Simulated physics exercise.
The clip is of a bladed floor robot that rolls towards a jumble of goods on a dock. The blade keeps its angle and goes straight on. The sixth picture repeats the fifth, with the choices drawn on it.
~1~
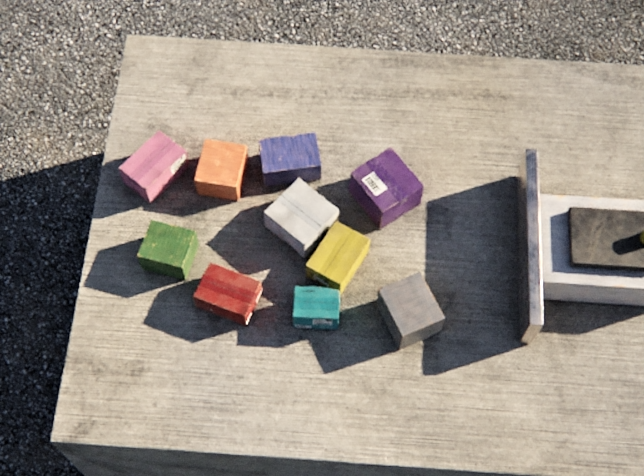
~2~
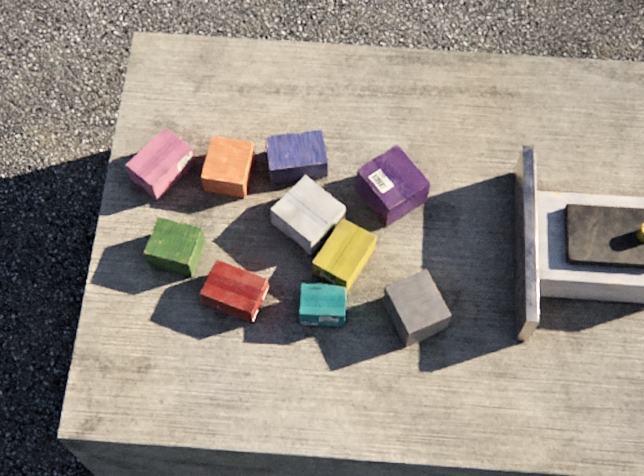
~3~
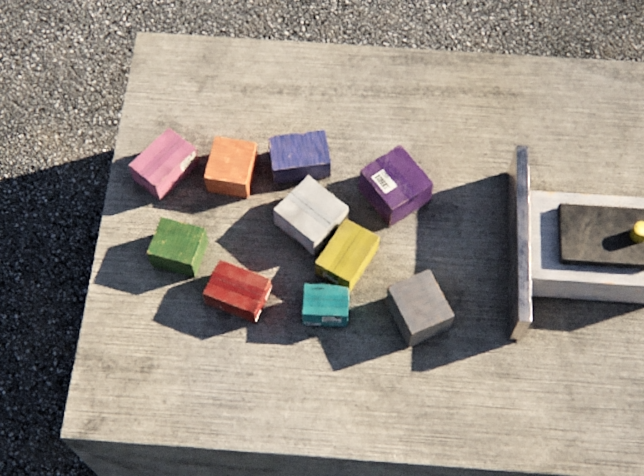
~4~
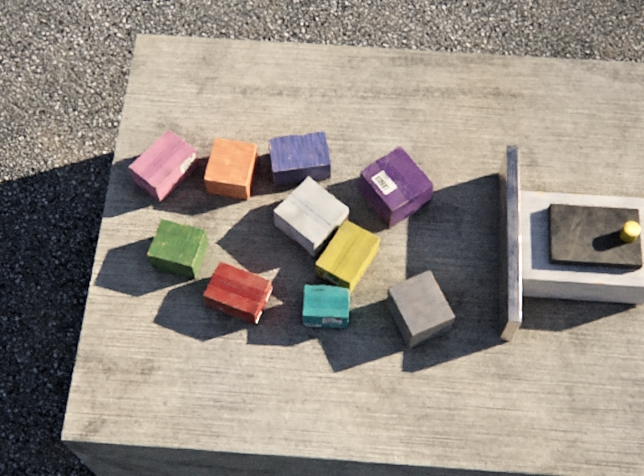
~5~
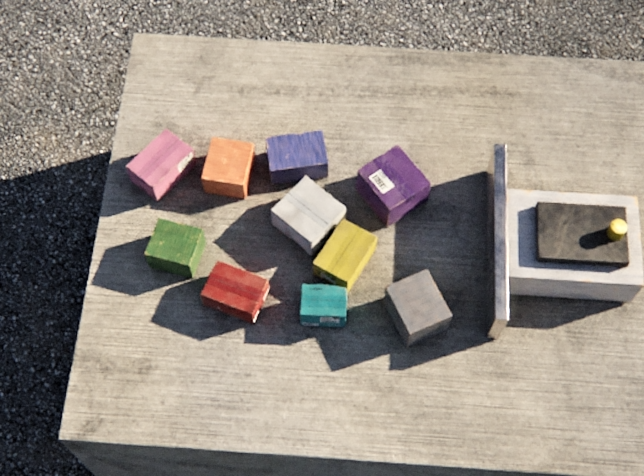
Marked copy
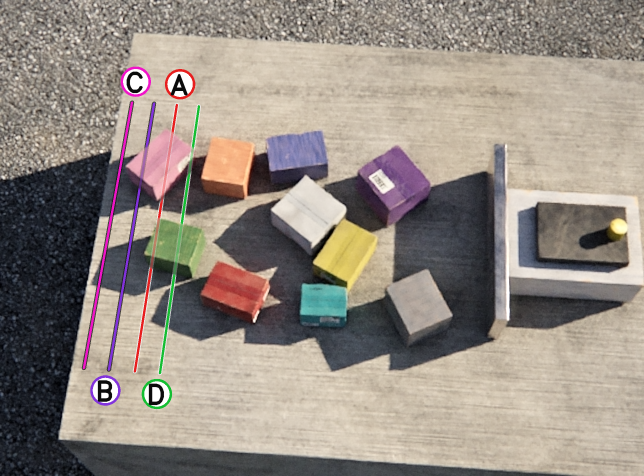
A bladed robot rolls slowly left toward a jumble of colourful blocks that stay still.
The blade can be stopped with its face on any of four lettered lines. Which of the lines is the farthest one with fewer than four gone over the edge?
Up to line D.
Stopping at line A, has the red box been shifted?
Yes.
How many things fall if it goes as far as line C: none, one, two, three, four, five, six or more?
Six or more.
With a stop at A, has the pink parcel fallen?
By then, yes.
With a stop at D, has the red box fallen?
Yes.
On the marked copy, A at (157, 230); B at (133, 228); C at (110, 227); D at (181, 231).
Following D. Soon after the start, robot (457, 225); turquoise parcel (303, 304); blue crate (293, 154).
Later, robot (341, 218); pink parcel (154, 163); red box (139, 288).
In the end, robot (252, 213); pink parcel over the edge; red box over the edge; three fallen.
As for the rest, A drops six; B drops six; C drops nine.
